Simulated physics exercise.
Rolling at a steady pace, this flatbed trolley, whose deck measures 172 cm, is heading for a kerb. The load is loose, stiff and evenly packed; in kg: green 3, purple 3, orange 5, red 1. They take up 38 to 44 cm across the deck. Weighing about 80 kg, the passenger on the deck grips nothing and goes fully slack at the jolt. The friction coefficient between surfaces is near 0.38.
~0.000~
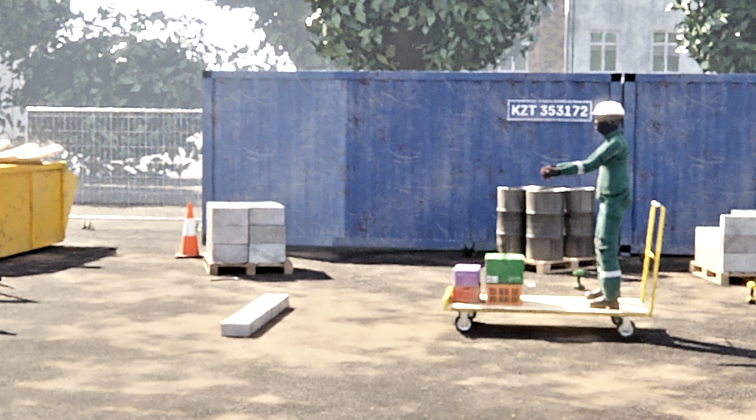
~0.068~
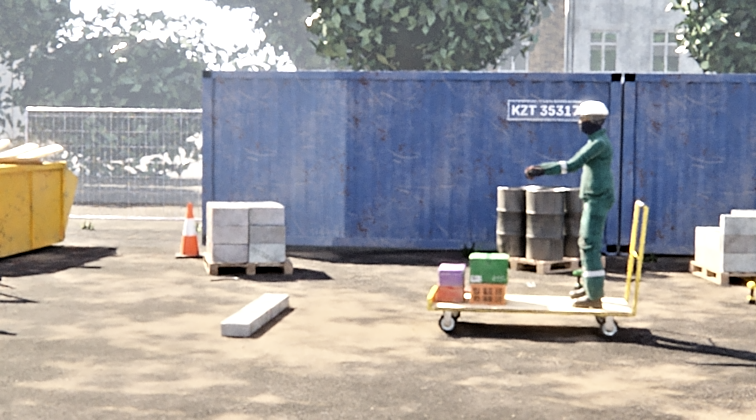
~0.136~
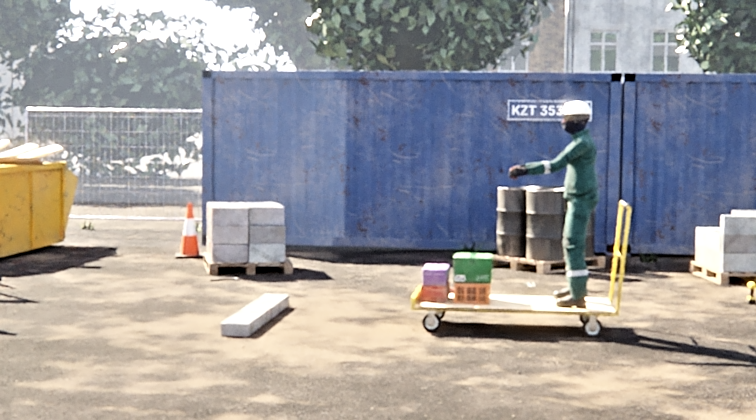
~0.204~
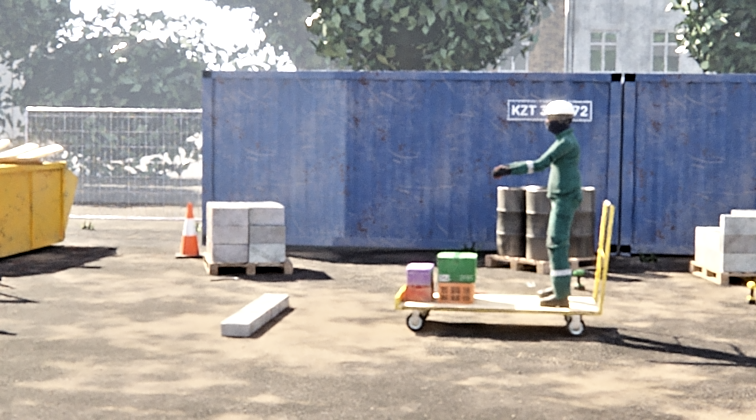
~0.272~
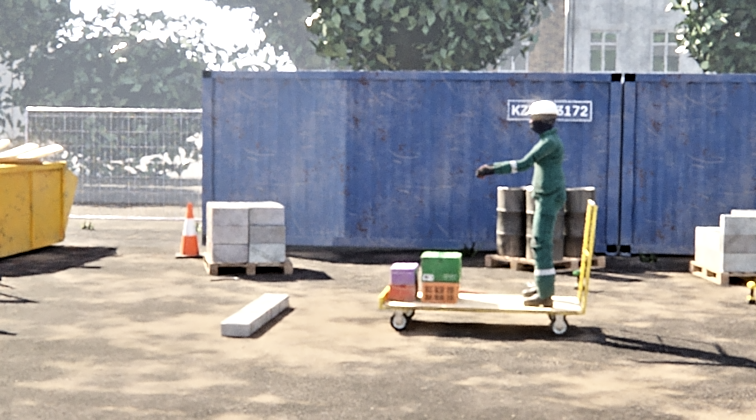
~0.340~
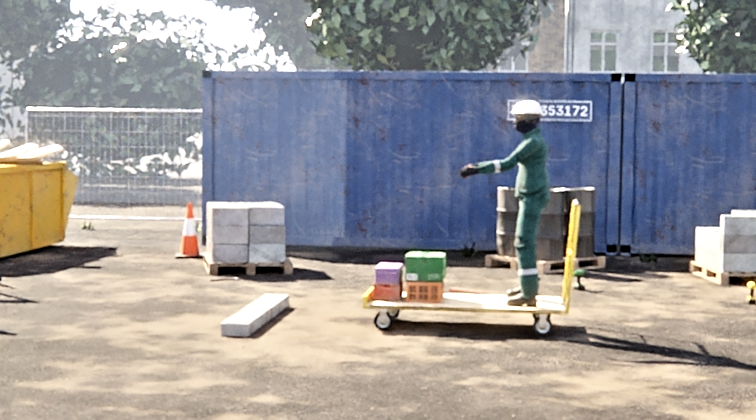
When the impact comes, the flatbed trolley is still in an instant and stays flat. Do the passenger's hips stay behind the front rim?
Most likely it is staying behind the lip.
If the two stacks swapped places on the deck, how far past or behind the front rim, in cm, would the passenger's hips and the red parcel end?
Well, the hips would sit 60 centimetres behind the rim, with the red item 50 centimetres behind.
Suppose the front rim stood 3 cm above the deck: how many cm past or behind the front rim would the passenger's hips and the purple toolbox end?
The hips would stop 10 cm behind the front rim, while the purple item ends 90 cm past it.
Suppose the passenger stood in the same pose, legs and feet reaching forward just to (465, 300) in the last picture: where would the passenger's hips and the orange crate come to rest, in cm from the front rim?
Hips go over by 70 cm, but the orange item stops 40 cm short.
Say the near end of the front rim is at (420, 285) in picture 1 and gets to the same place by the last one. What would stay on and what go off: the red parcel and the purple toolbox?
Result: Red safe; purple gone.
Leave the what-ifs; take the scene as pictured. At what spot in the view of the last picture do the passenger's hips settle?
At about (269, 265).
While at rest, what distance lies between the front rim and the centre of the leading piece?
Measured from the front rim, the centre lies around 90 cm past it.
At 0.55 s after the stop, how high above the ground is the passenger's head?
About 110 cm above the ground.
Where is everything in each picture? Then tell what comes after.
In the first frame, hips (614, 197), purple toolbox (468, 276), rim corner (445, 307); 171 cm still to roll.
In the second frame, hips (598, 197), purple toolbox (452, 275), rim corner (429, 306); 156 cm still to roll.
In the third frame, hips (582, 197), purple toolbox (436, 275), rim corner (413, 306); 142 cm still to roll.
In the fourth frame, hips (566, 196), purple toolbox (420, 274), rim corner (397, 305); 128 cm still to roll.
In the fifth frame, hips (549, 196), purple toolbox (405, 274), rim corner (381, 305); 114 cm still to roll.
In the sixth frame, hips (533, 196), purple toolbox (389, 274), rim corner (364, 304); 99 cm still to roll. Speed about 2.1 m/s.
The wheels strike at 0.82 s.
After 1.07 s the passenger's hips are 94 cm behind the rim, near (364, 220) in the last picture's view.
After 1.37 s the passenger's hips are 47 cm behind the rim, near (312, 248) in the last picture's view.
After 1.82 s the passenger's hips are 11 cm behind the rim, near (273, 266) in the last picture's view.
Final state at 3.3 s, past the rim, green parcel and purple toolbox; behind it, orange crate, red parcel and the passenger's hips.
